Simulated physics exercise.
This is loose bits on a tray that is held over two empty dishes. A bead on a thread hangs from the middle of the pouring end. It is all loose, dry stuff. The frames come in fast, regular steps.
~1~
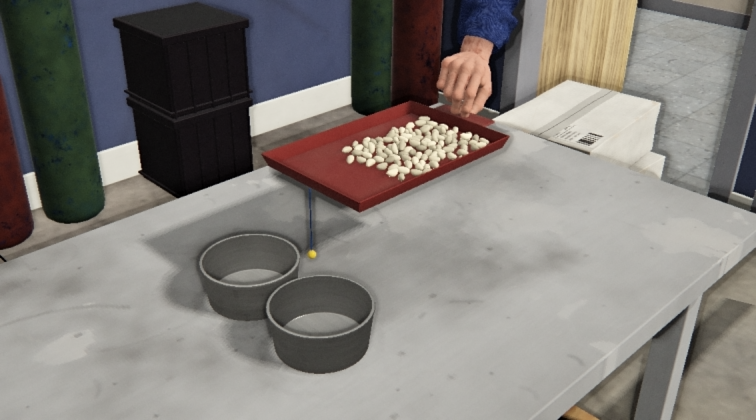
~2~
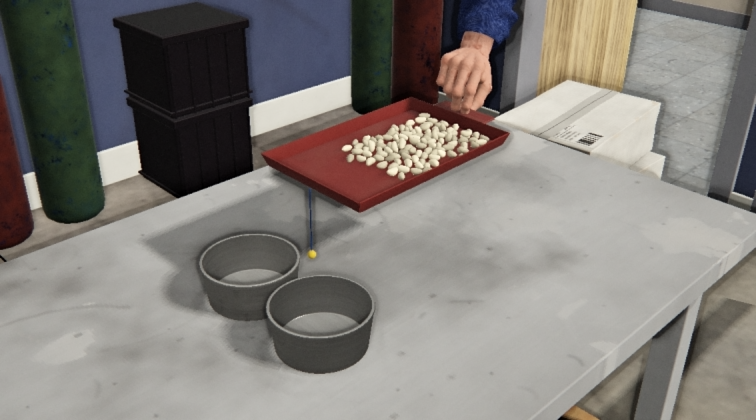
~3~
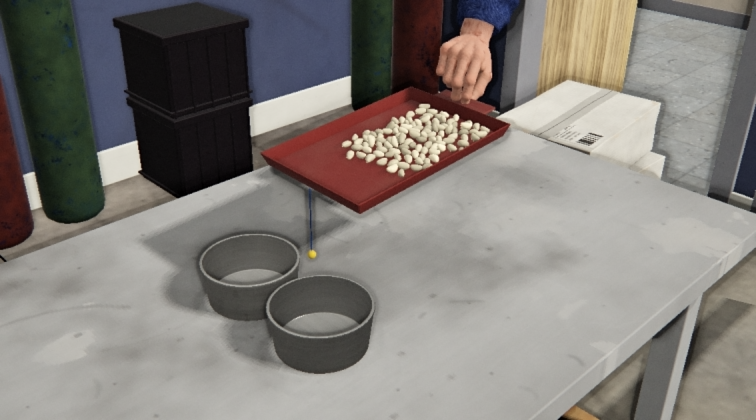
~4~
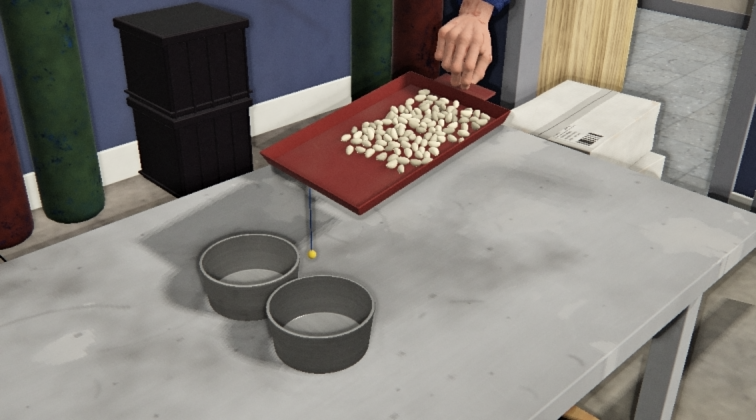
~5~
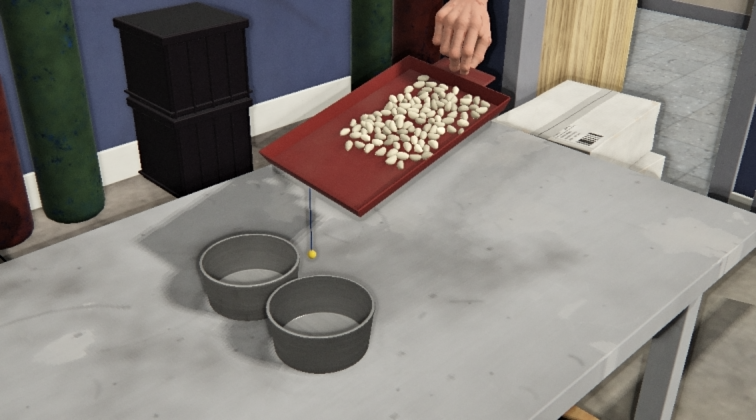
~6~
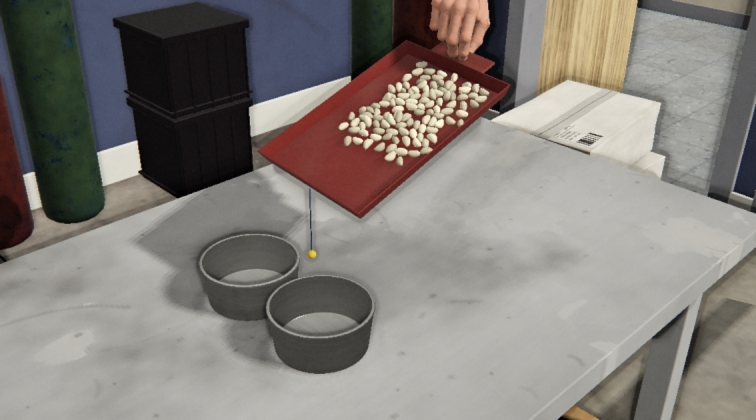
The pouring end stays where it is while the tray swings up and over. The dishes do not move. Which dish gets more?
Fuller: The right dish.
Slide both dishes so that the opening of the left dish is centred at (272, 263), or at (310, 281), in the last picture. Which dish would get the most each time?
In turn: The right-hand dish; left.
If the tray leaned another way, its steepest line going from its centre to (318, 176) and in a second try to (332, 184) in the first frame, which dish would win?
First the left dish, then the right-hand dish.
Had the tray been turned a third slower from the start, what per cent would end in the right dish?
Near 90 %.
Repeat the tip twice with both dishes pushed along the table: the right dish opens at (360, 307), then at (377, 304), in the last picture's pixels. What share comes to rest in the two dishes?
About 80 and 50 per cent.
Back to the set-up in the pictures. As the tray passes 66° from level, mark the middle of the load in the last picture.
Roughly at (343, 203).
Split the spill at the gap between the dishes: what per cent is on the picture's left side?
Close to 50 per cent.
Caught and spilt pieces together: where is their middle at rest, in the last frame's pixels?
At about (322, 339).
Soon, tray tipped steeply; about two thirds on the tray; a stray few in the right dish; about a quarter in the air.
A while on, tray tipped past a quarter turn; a stray few on the tray; most in the right dish; a stray few in the left dish; a small part outside both; a small part in the air.
Towards the end, tray tipped past a quarter turn; most in the right dish; a stray few in the left dish; a small part outside both.
Finally, tray tipped past a quarter turn; most in the right dish; a stray few in the left dish; a small part outside both.
